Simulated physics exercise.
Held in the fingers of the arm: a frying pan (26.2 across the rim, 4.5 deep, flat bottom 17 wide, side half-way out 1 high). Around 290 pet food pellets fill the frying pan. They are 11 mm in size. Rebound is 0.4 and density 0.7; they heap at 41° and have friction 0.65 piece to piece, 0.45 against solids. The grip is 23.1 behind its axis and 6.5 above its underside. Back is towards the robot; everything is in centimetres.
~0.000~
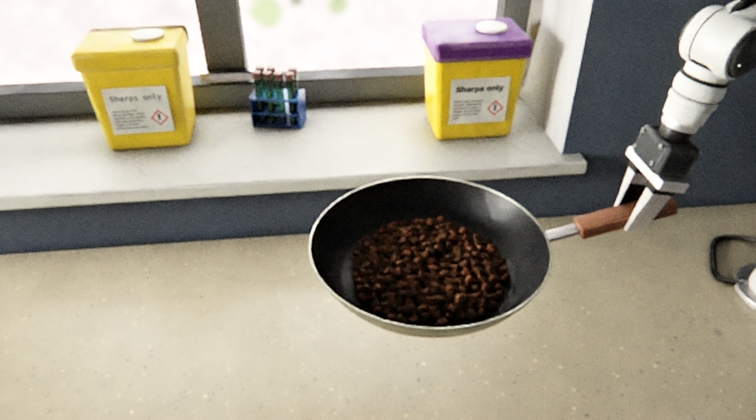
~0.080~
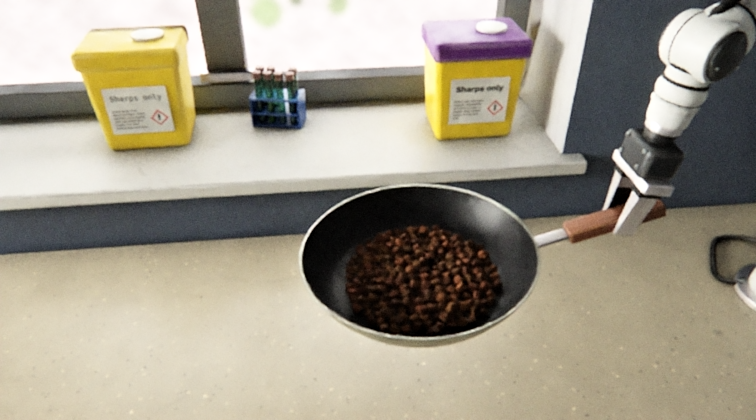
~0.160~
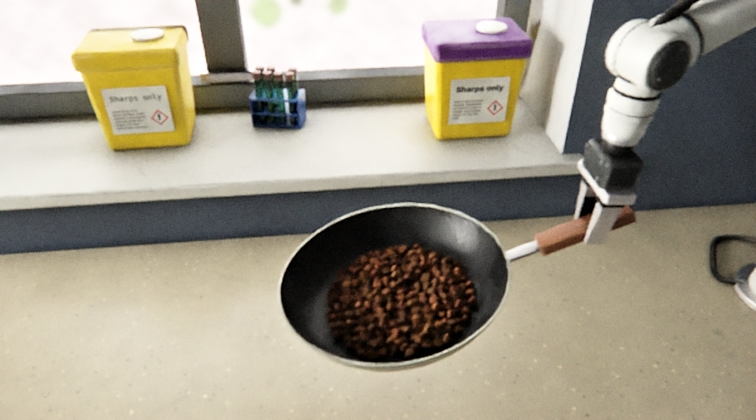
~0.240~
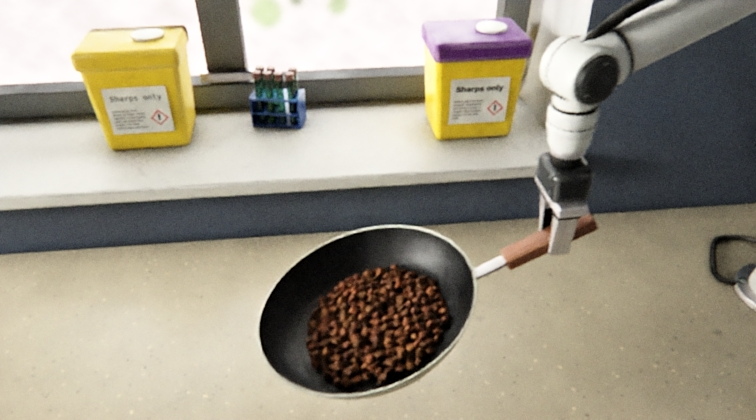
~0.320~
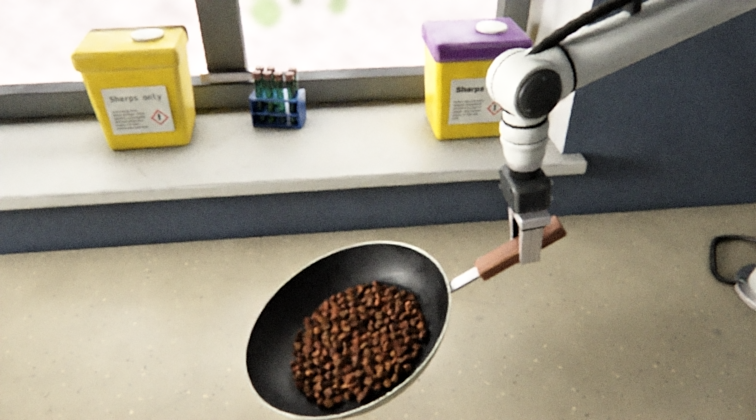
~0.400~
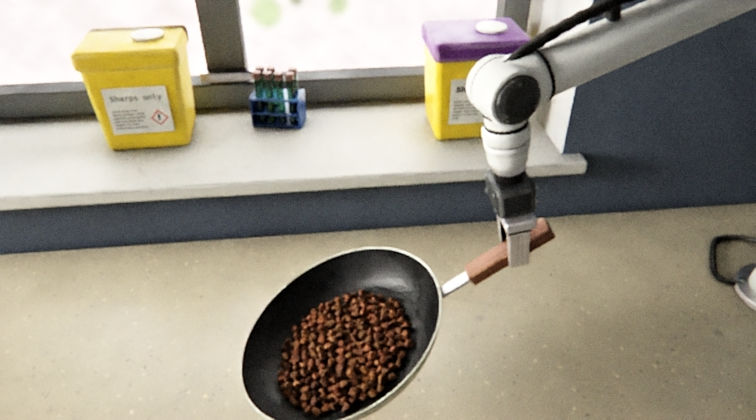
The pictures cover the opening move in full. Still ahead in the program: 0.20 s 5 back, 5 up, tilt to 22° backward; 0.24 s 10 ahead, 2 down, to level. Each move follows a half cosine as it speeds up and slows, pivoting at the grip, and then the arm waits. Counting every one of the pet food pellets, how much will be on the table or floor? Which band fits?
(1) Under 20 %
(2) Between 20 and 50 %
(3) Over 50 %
Option 2: Between 20 and 50 %.
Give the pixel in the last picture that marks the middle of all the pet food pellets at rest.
Resting centre, last frame: Approx. (346, 278) px.
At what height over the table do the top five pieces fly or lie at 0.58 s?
I'd say close to 40 cm on average.
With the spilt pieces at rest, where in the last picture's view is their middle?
I'd point to somewhere close to (421, 396).
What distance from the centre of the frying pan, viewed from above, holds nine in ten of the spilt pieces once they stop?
Seen from above, roughly 30 cm.
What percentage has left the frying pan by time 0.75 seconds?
Running total: Approx. 100 %.
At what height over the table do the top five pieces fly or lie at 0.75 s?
I'd put it near 57 cm.
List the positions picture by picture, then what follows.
Frying pan middle at (428, 258), level; upper third of the load around (426, 262), from x 355 to 505, top at y 220; 286 in the frying pan, in the first picture.
Frying pan middle at (418, 267), tilted 2° forward; upper third of the load around (431, 270), from x 350 to 495, top at y 230, in the second picture.
Frying pan middle at (395, 288), tilted 8° forward; upper third of the load around (436, 287), from x 330 to 470, top at y 250, in the third picture.
Frying pan middle at (370, 313), tilted 14° forward; upper third of the load around (412, 308), from x 310 to 445, top at y 270, in the fourth picture.
Frying pan middle at (352, 332), tilted 20° forward; upper third of the load around (392, 323), from x 295 to 425, top at y 285, in the fifth picture.
Frying pan middle at (346, 339), tilted 22° forward; upper third of the load around (377, 333), from x 280 to 410, top at y 295; 286 in the frying pan, in the sixth picture.
After 0.58 s, tilted 20° backward, highest piece 40 above the table; 286 in the frying pan.
After 0.75 s, tilted 7° backward, highest piece 57 above the table; 4 in the frying pan, 282 in flight or on a rim.
After 1.04 s, level, highest piece 30 above the table; 169 in the frying pan, 92 on the table or floor, 25 in flight or on a rim.
After 2.09 s, level, highest piece 26 above the table; 169 in the frying pan, 117 on the table or floor.
At rest, 169 in the frying pan, 117 on the table or floor. That is 41 % on the table or floor.
